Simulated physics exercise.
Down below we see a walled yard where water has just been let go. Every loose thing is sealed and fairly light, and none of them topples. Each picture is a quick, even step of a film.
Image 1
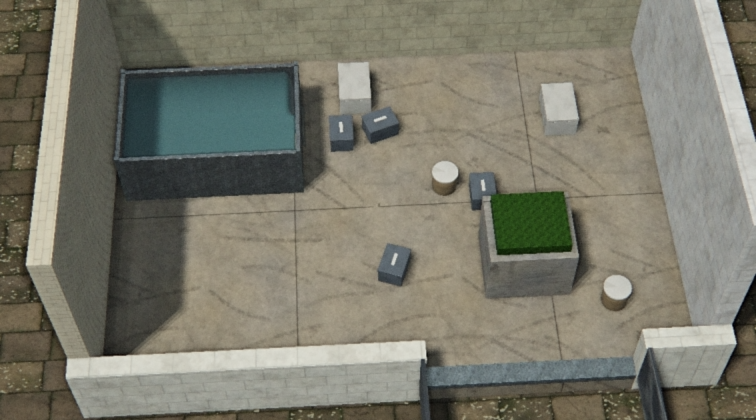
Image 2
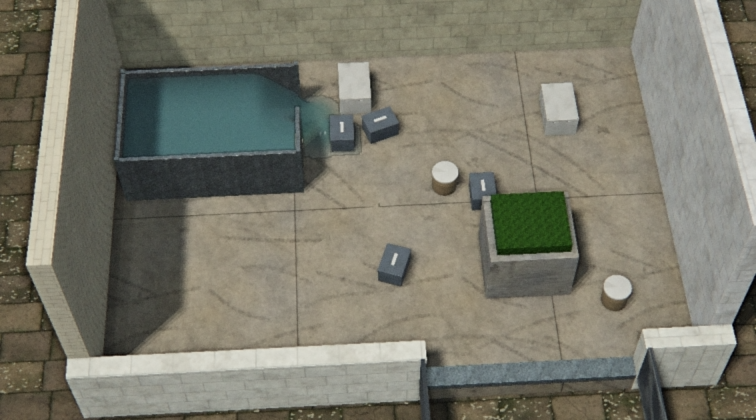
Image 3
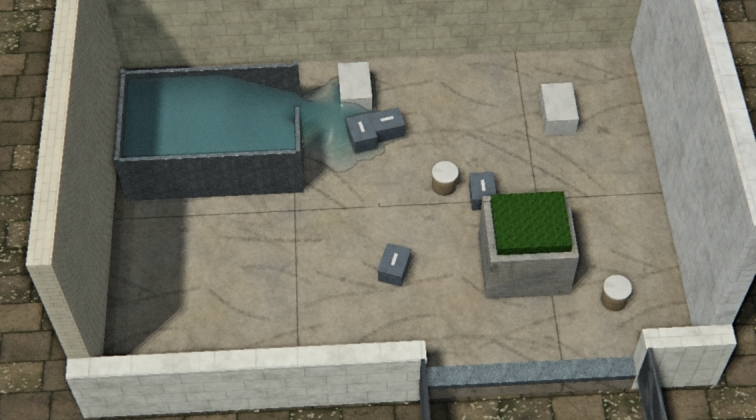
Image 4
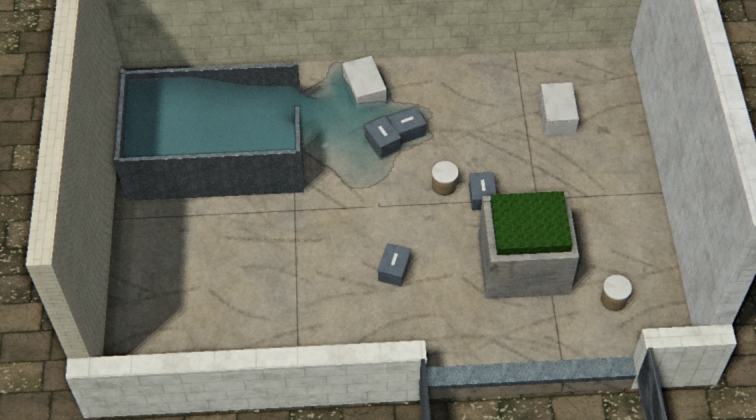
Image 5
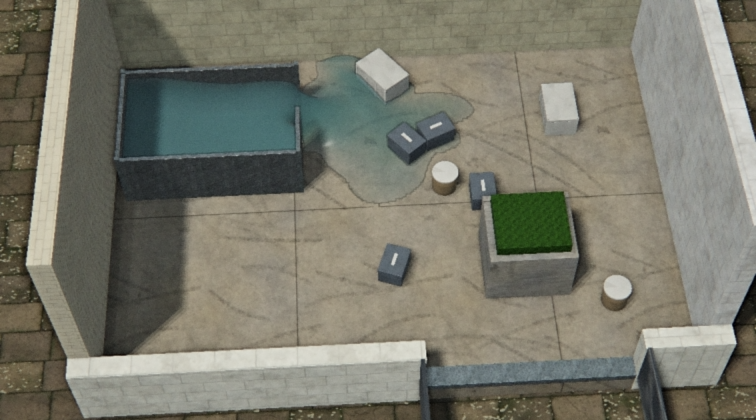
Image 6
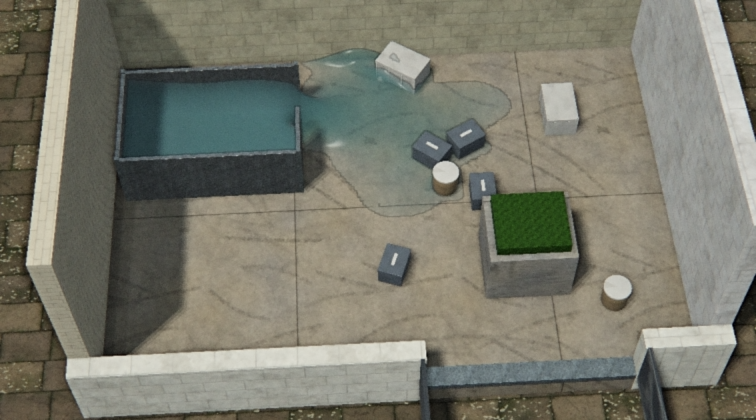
In a walled yard, water pours from a tank and pushes three blocks rightward.
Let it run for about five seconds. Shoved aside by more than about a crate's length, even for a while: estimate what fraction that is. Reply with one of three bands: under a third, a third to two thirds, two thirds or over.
Two thirds or over.
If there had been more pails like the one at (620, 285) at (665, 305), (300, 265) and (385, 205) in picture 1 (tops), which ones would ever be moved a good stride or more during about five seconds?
Shoved clear, stays put, stays put.
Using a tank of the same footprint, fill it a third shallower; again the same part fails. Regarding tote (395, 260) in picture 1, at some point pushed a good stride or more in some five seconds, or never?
For that one, it's within that distance.
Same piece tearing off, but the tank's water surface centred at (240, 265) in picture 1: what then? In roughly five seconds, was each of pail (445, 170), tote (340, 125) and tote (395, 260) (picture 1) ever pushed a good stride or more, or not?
Object by object, in turn: Travelled a good distance, lingered near its place, travelled a good distance.
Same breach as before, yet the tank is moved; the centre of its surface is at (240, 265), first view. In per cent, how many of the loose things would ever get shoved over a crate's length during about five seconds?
About 50 per cent.
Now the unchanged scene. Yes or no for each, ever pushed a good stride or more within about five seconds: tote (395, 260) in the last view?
Shy of that.
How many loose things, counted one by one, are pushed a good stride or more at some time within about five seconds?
That works out to 7.
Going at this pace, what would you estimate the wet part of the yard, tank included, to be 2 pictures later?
Something like 30 in a hundred.
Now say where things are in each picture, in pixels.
In the first picture, a tote at (341, 127) rests on the ground; a tote at (380, 119), on the bottom; 0 of 8 have shifted.
In the second picture, a tote at (342, 127), on the bottom; a tote at (380, 119) rests on the ground; 0 of 8 have shifted.
In the third picture, a tote at (362, 127), on the bottom, close to its start; a tote at (387, 119) rests on the ground, close to its start; 2 of 8 have shifted.
In the fourth picture, a tote at (383, 132) rests on the ground, a stride from its start; a tote at (407, 120) rests on the ground, a stride from its start; 3 of 8 have shifted.
In the fifth picture, a tote at (407, 138) rests on the ground, a stride from its start; a tote at (436, 126) rests on the ground, a stride from its start; 3 of 8 have shifted.
In the sixth picture, a tote at (432, 146) rests on the ground, a stride from its start; a tote at (466, 134) rests on the ground, a stride from its start; 3 of 8 have shifted.
A moment on, 3 of 8 are well off their spots; 2 afloat.
Next, 6 of 8 are well off their spots; 5 afloat.
Later, 6 of 8 are well off their spots; 5 afloat.
In the end, 7 of 8 are well off their spots, and 7 have been at some point; 3 afloat.
